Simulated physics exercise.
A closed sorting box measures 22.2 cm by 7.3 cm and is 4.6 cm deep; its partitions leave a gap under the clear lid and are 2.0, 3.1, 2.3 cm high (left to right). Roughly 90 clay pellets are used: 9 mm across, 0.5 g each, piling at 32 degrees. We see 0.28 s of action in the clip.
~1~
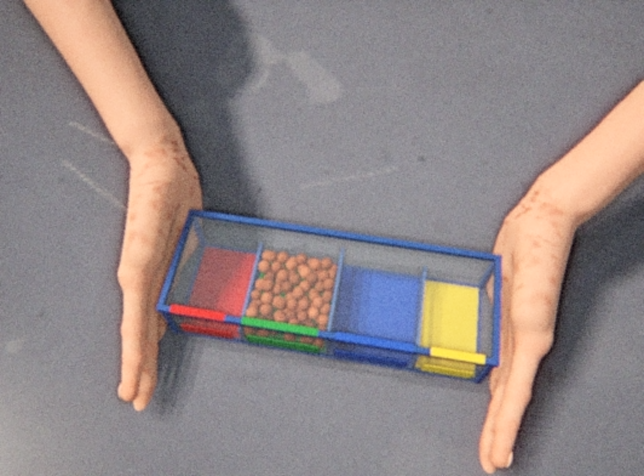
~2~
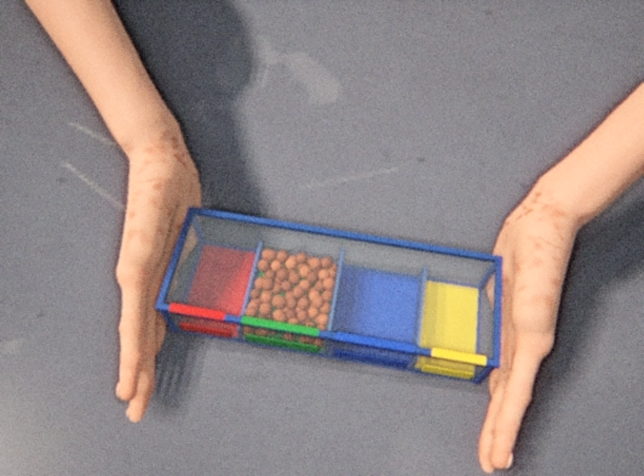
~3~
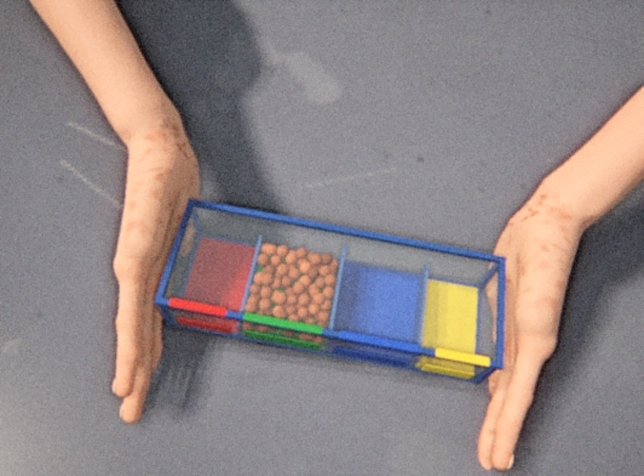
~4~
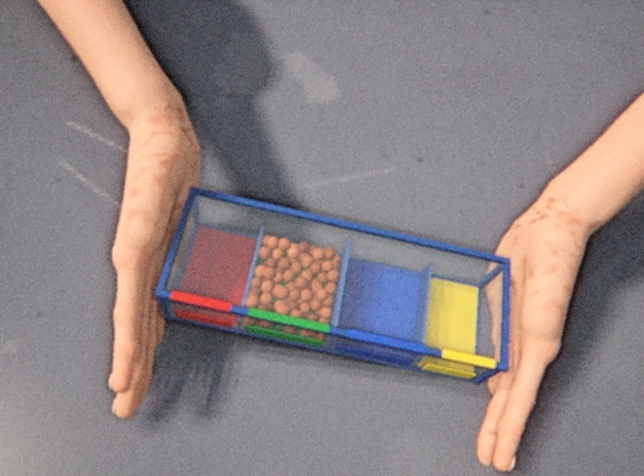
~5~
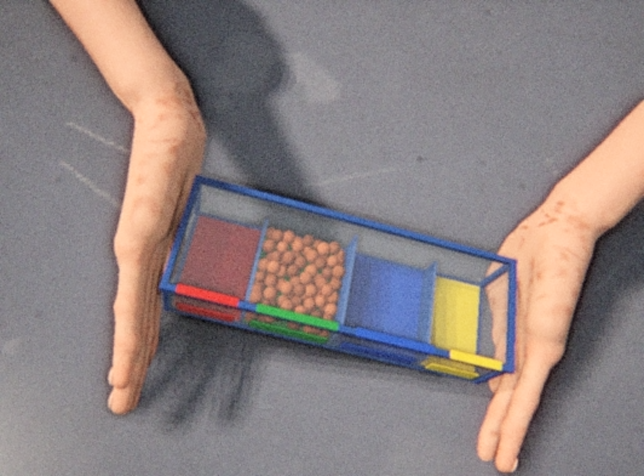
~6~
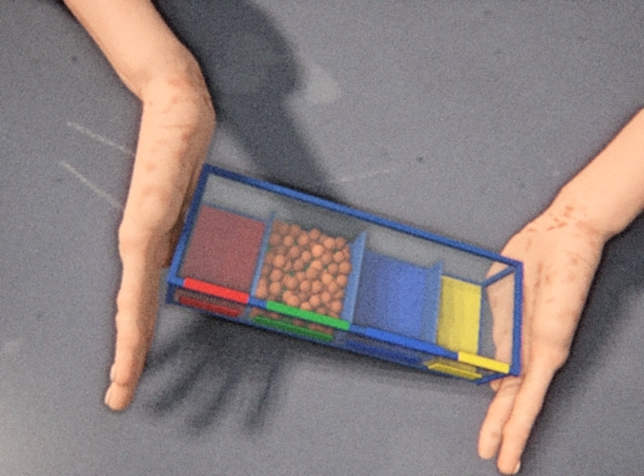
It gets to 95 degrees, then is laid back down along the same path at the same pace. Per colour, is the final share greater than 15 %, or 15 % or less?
Red: 15 % or less, blue: 15 % or less, green: Greater than 15 %, yellow: Greater than 15 %.
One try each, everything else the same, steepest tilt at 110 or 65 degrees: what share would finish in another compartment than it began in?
Around 40 and 10 in a hundred, respectively.
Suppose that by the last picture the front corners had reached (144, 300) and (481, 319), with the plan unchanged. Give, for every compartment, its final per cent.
Per cent by compartment: Red 75, blue 0, green 25, yellow 0.
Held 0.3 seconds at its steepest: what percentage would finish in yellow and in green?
Then, in per cent: Yellow 35, green 60.
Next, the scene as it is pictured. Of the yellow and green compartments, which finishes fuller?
Green compartment.
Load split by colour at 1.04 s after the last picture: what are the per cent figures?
Red = 0, blue = 0, green = 90, yellow = 10 (percent).
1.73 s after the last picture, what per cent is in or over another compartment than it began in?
Roughly 30 %.
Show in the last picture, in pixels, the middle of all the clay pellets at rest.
Roughly pixel (322, 321).
Then, 1.04 s after the last picture, tilt 95 degrees; green 90 %, yellow 10 %.
Then, 1.73 s after the last picture, tilt 42 degrees; green 70 %, yellow 30 %.
Then, 2.46 s after the last picture, tilt 0 degrees; blue 5 %, green 65 %, yellow 30 %.
In the end, red 0 %, blue 5 %, green 65 %, yellow 30 %.
